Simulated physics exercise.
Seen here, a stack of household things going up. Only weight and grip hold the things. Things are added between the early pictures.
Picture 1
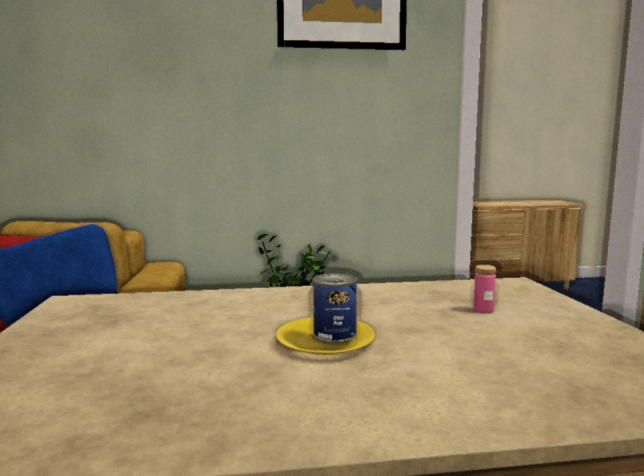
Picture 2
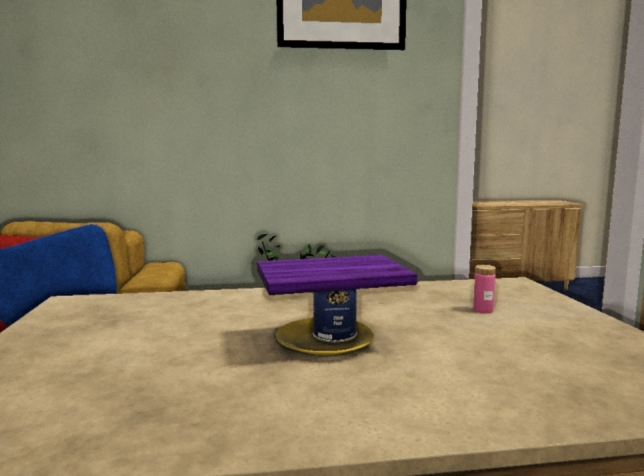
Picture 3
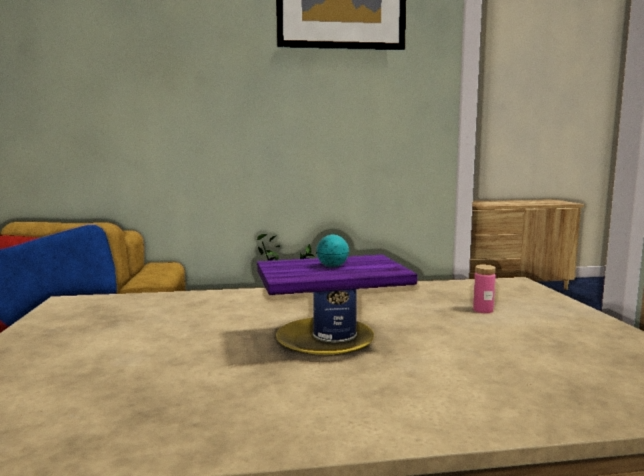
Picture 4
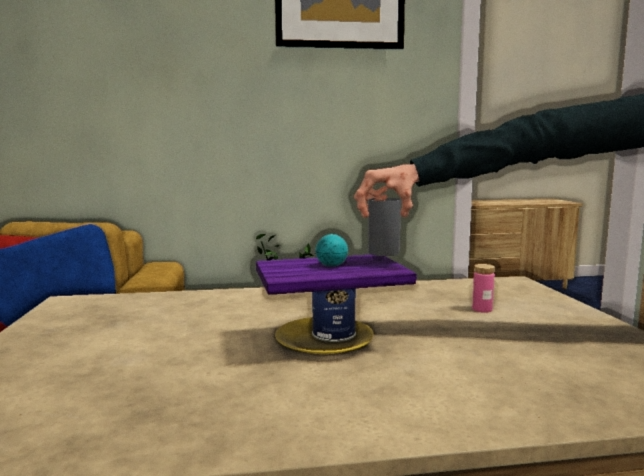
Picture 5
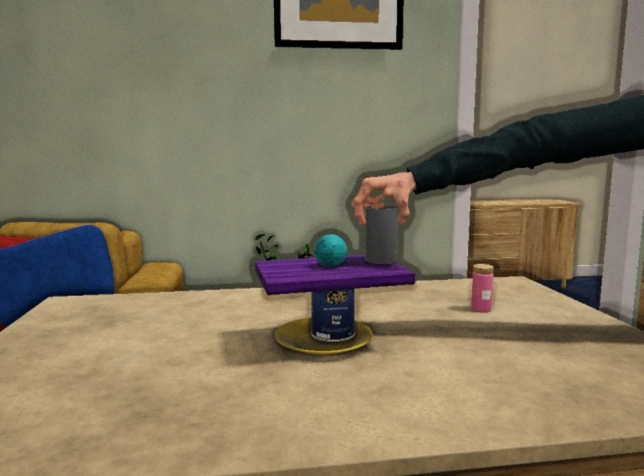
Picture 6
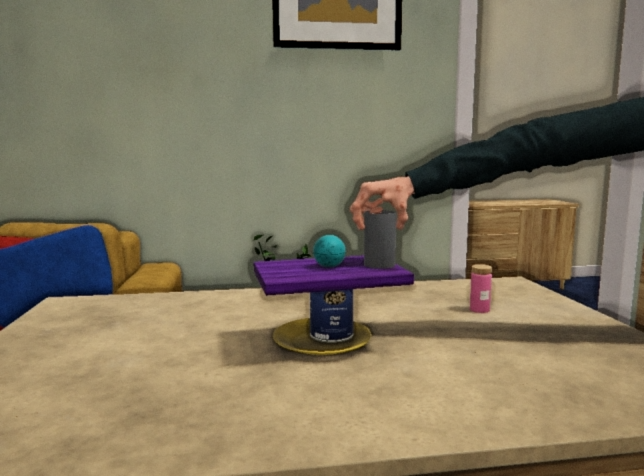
A purple board appeared on top of a blue tin on a yellow plate, then a turquoise ball on the board, and a hand lowered a grey cup onto its right side, still gripping it.
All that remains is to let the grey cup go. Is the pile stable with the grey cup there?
In the end the pile holds.
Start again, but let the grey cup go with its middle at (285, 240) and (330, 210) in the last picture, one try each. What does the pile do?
In the first case it stays up; in the second case it loses its balance.
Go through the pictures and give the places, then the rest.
In the first frame, the last thing is not in view yet.
In the second frame, the last thing is not in view yet; blue tin (335, 307).
In the third frame, the last thing is not in view yet; turquoise ball (333, 251).
In the fourth frame, coming down; grey cup (384, 226); pink shaker (483, 288).
In the fifth frame, coming down; grey cup (381, 234); purple board (331, 272).
In the sixth frame, set down, still held; grey cup (380, 239).
Then, 0.40 s past the last view, nothing moves.
Then, 1.20 s past the last view, grey cup resting near (380, 240).
Finally, all 6 still in place. Final places as the last picture's camera would see them, grey cup near (381, 240). The pile keeps its balance.
